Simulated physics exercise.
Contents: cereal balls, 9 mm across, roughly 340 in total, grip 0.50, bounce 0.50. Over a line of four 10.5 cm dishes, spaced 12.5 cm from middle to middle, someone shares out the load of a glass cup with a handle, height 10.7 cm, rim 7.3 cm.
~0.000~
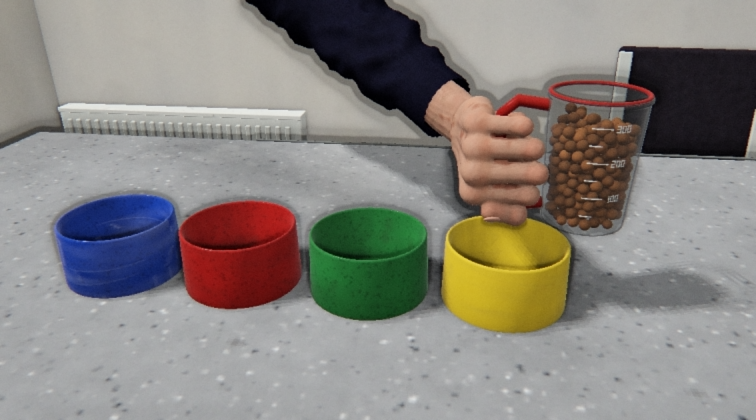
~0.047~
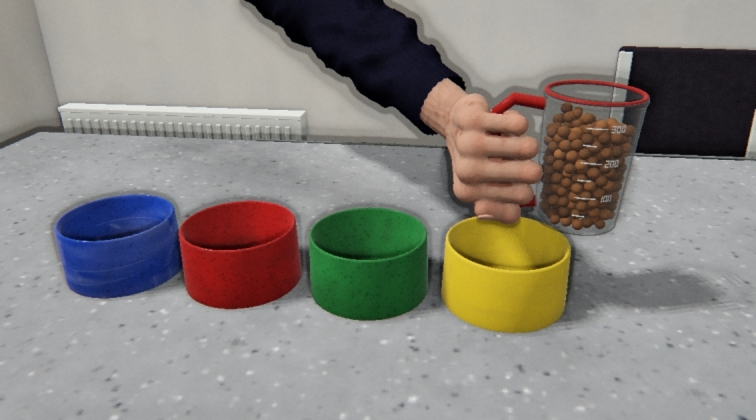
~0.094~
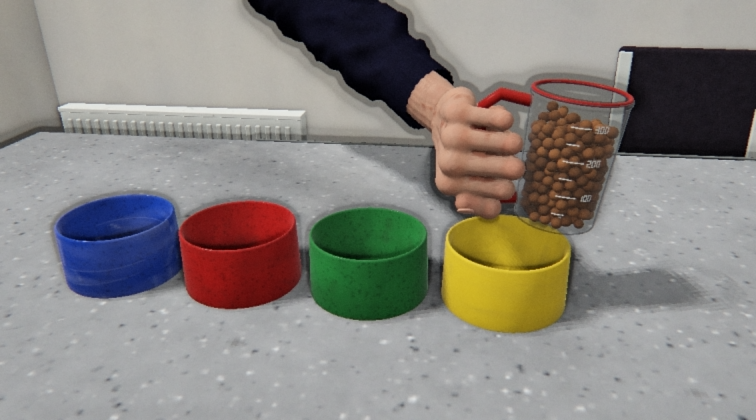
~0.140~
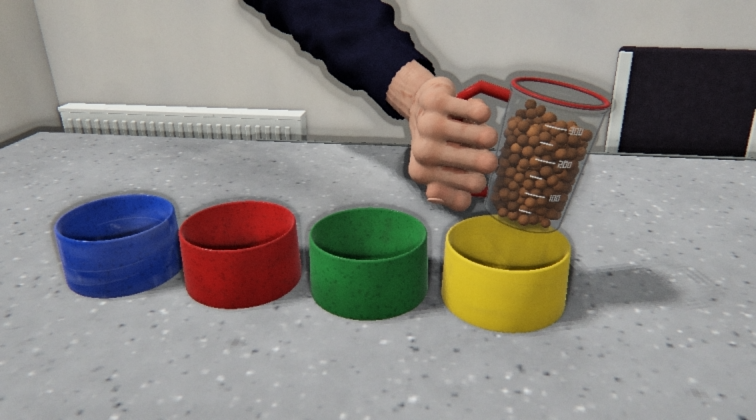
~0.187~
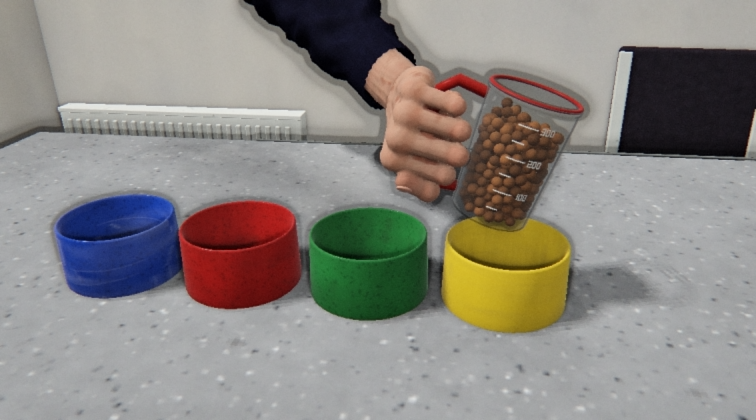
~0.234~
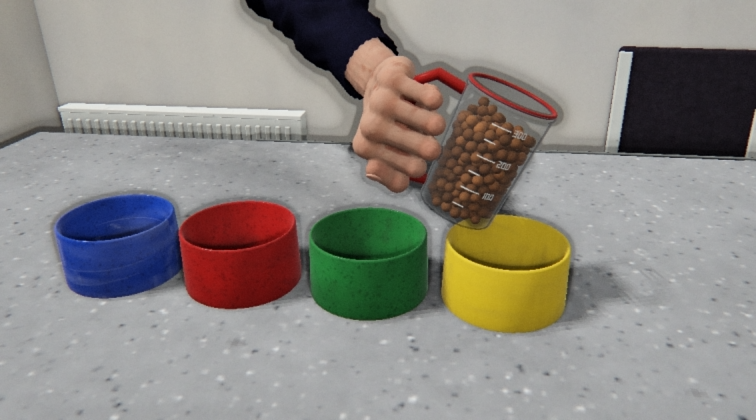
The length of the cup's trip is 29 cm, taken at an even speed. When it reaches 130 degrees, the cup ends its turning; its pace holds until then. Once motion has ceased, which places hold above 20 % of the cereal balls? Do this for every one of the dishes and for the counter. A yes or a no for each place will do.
At the end, red dish: I expect its count to stay within a fifth of the total, blue dish: I expect its count to stay within a fifth of the total, green dish: I expect its count to outstrip a fifth of the total, yellow dish: I expect its count to stay within a fifth of the total, counter: I expect its count to outstrip a fifth of the total.
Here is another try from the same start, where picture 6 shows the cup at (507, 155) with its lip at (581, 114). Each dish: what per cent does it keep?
Then red 10, blue 0, green 30, and yellow 0.
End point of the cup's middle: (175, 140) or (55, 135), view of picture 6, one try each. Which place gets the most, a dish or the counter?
The biggest share goes to red first, then to blue.
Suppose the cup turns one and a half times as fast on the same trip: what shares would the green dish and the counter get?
Then green would get 30 and the counter 60.
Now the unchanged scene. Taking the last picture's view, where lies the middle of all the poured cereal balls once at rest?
Centre at rest: Approx. (319, 272) px.
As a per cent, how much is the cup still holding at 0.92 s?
Close to 95 % of the load.
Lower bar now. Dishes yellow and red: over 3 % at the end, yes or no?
Note - yellow negative, red affirmative.
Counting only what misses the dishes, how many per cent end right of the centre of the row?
Some 60 per cent.
After 0.64 s, tilt 73 degrees; cup holds 100 %.
After 0.92 s, tilt 109 degrees; cup holds 95 %.
Then, at 1.30 s, tilt 130 degrees; cup holds 5 %, red 10 %, green 30 %.
At rest (1.9 s), red 10 %, blue 0 %, green 30 %, yellow 0 %, counter 60 %.
